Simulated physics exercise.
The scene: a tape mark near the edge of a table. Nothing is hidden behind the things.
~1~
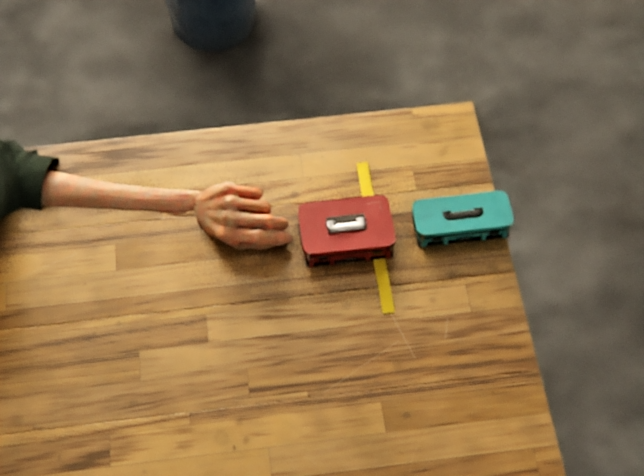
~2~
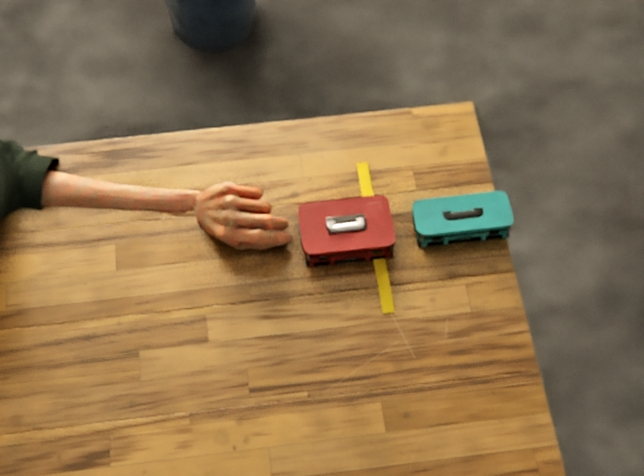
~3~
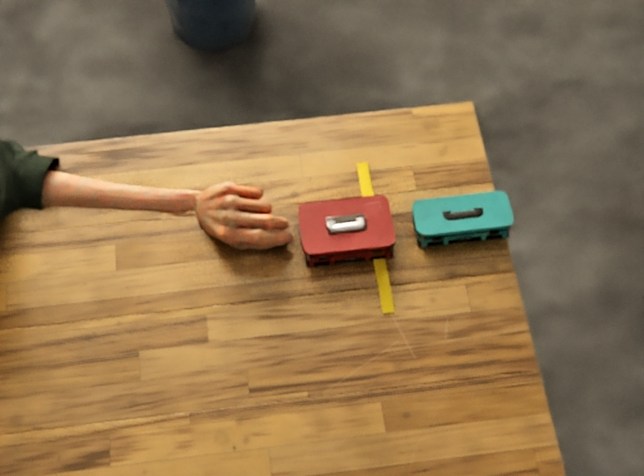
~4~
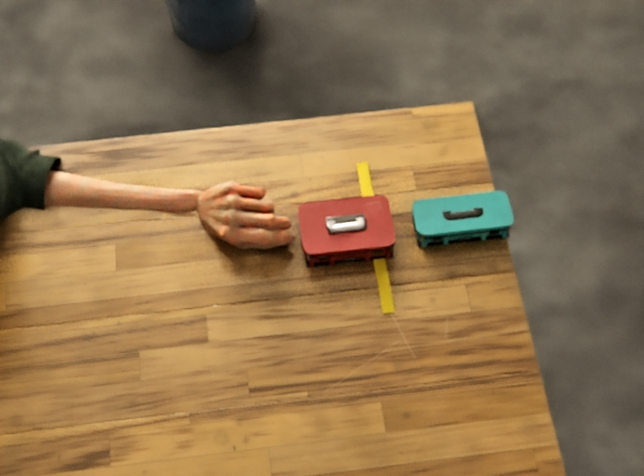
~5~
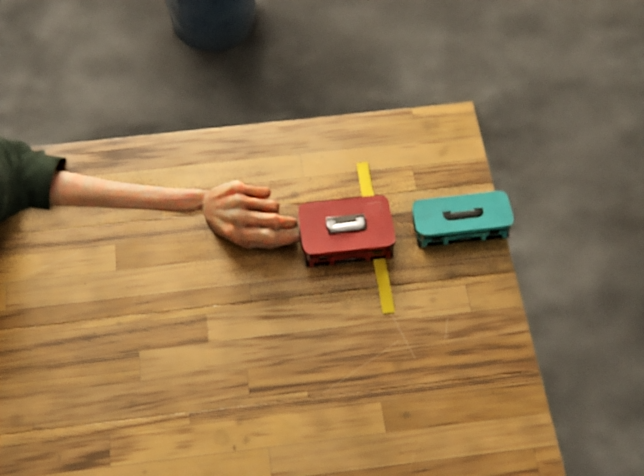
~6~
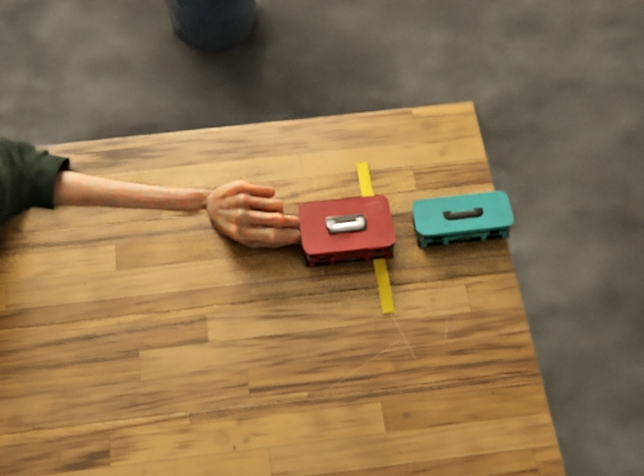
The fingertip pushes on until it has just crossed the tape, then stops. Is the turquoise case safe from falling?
Outcome: The turquoise case goes over the edge.
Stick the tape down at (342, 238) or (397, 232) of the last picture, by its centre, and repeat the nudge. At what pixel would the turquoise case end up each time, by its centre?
About (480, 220) and (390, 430).
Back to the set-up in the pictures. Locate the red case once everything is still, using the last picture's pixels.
Near (426, 223).
Then, 1.40 s past the last view, turquoise case on its side near (520, 255).
Finally, the turquoise case falls off the table.
